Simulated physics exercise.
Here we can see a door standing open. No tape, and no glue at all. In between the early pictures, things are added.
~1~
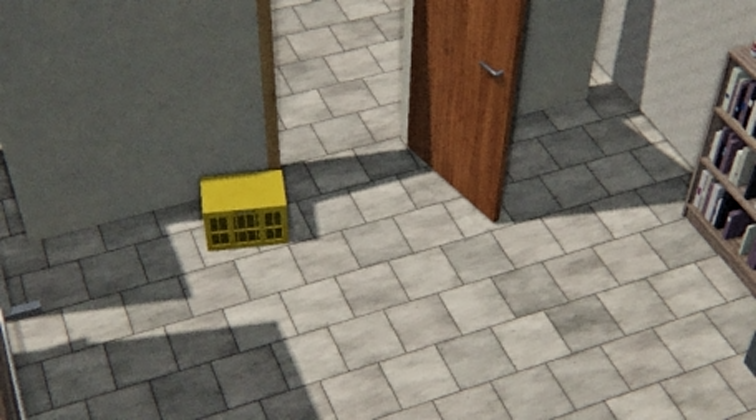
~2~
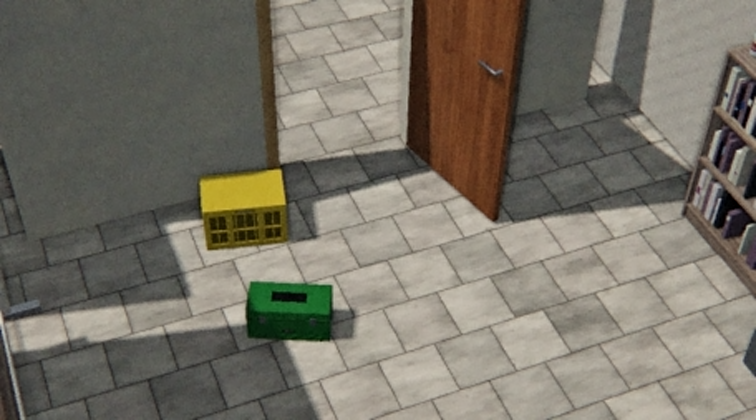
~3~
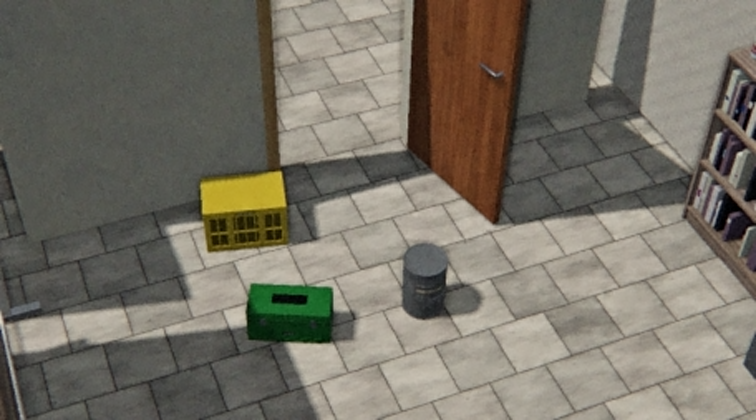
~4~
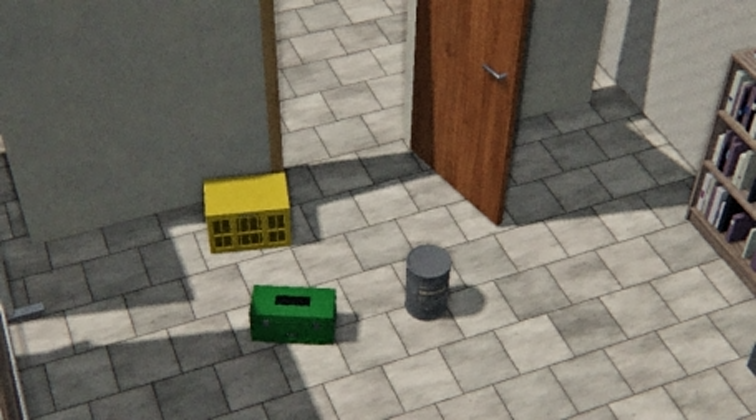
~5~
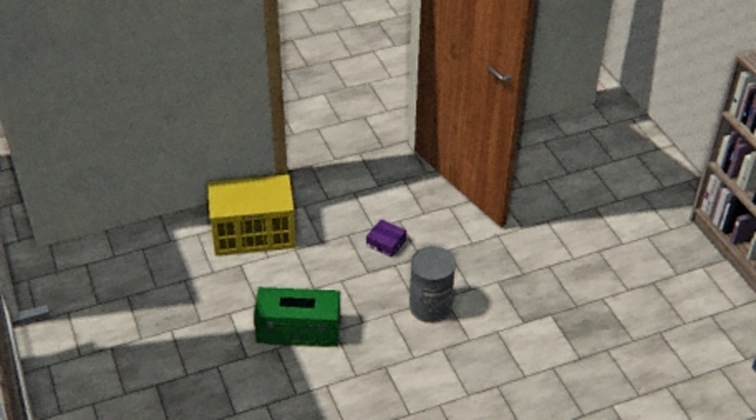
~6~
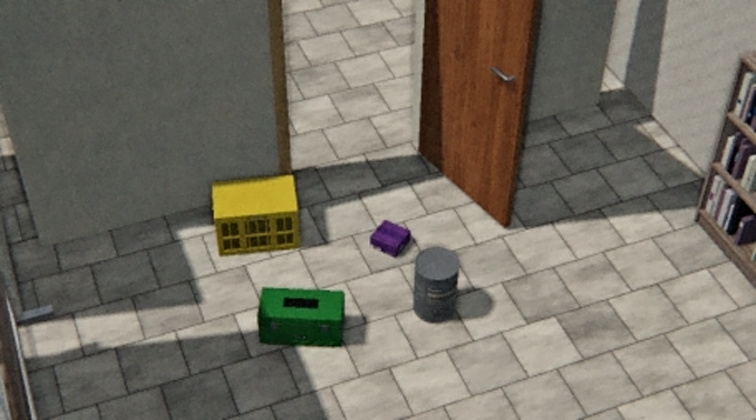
The footage shows a wooden door standing open and still beside a yellow crate on a tiled floor, as a green toolbox, then a grey pail, then a small purple box appear nearby, while the view shifts very slightly.
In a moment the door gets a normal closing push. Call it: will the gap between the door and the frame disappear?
Yes, the gap disappears.
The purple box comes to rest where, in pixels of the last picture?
Near pixel (329, 239).
Then, 0.70 s later than the last frame, open by 77°.
Then, 1.00 s later than the last frame, open by 56°; purple box moved about its own width near (372, 240).
Then, 1.20 s later than the last frame, open by 42°; purple box moved about its own width near (343, 240).
Then, 1.50 s later than the last frame, open by 19°; purple box moved well along near (329, 239).
When it is over, open by 0°; moved from the start, purple box; the other 3 as before. End places, in pixels of the last picture, purple box near (329, 239).
